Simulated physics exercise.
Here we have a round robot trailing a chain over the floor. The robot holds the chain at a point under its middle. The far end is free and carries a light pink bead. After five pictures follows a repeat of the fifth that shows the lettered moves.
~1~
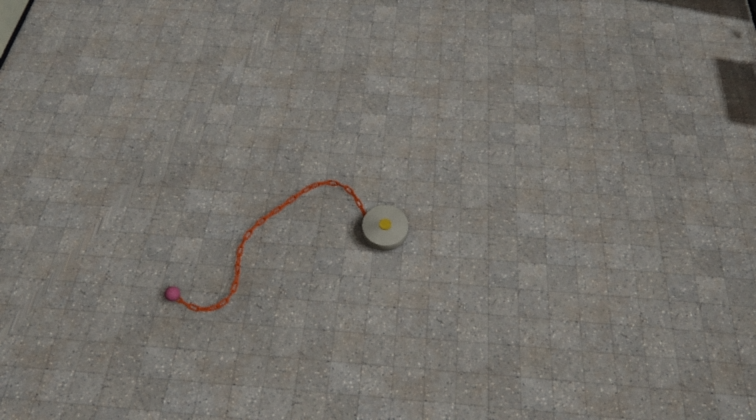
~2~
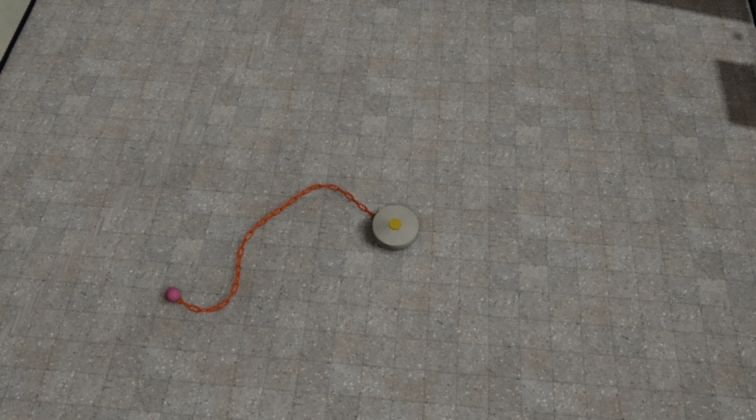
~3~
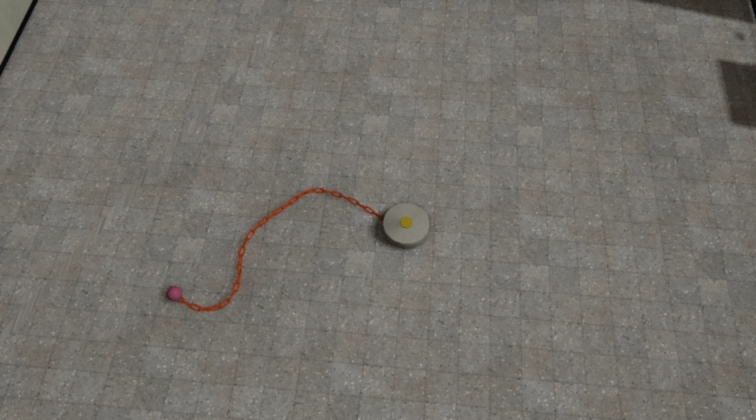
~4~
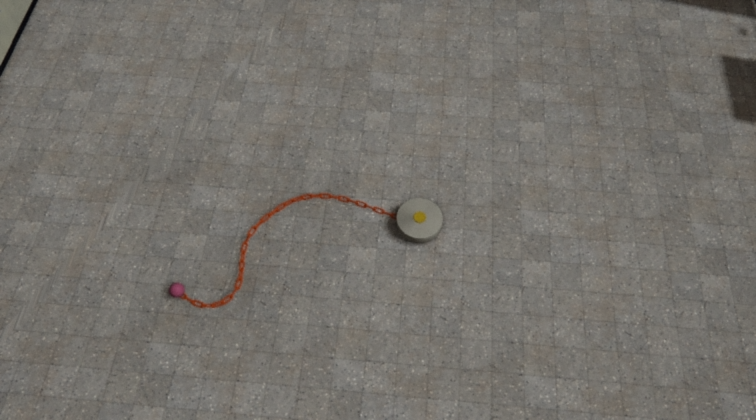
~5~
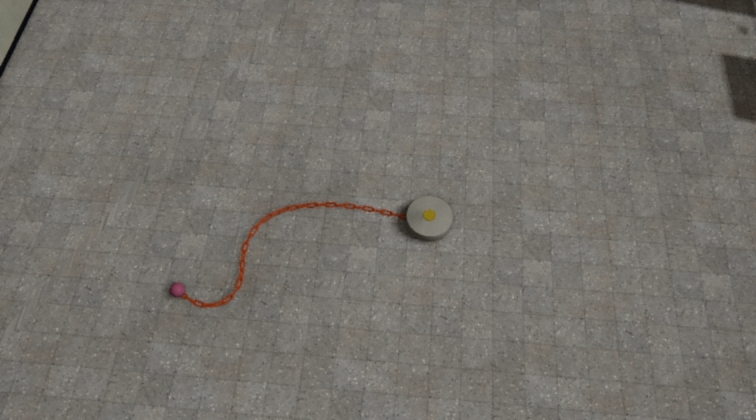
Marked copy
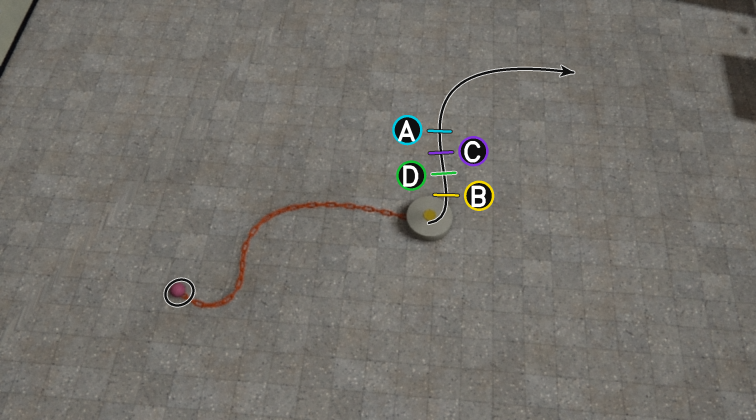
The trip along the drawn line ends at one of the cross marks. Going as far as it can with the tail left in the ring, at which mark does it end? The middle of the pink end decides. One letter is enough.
The farthest safe stop is A.
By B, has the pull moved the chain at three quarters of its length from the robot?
By then, no.
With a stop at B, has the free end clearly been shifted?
No.
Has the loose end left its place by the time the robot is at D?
By then, no.
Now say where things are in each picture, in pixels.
The first picture shows free end (173, 294); robot (385, 228).
The second picture shows robot (395, 228); free end (173, 295).
The third picture shows robot (406, 226); free end (175, 294).
The fourth picture shows robot (419, 221); free end (177, 290).
The fifth picture shows robot (429, 219); free end (178, 290).
On the marked copy, A at (440, 131); B at (446, 195); C at (441, 153); D at (444, 174); the ring at (179, 292); the route from (429, 223) via (446, 101) to (573, 73).
Following A. Soon after the start, robot (447, 190), middle of the chain (293, 226), free end (178, 290).
Later, robot (442, 154), middle of the chain (310, 230), free end (178, 290).
In the end, robot (440, 127), middle of the chain (330, 222), free end (186, 293); the free end is still in its ring.
As for the rest, B is safe but short; C is safe but short; D is safe but short.
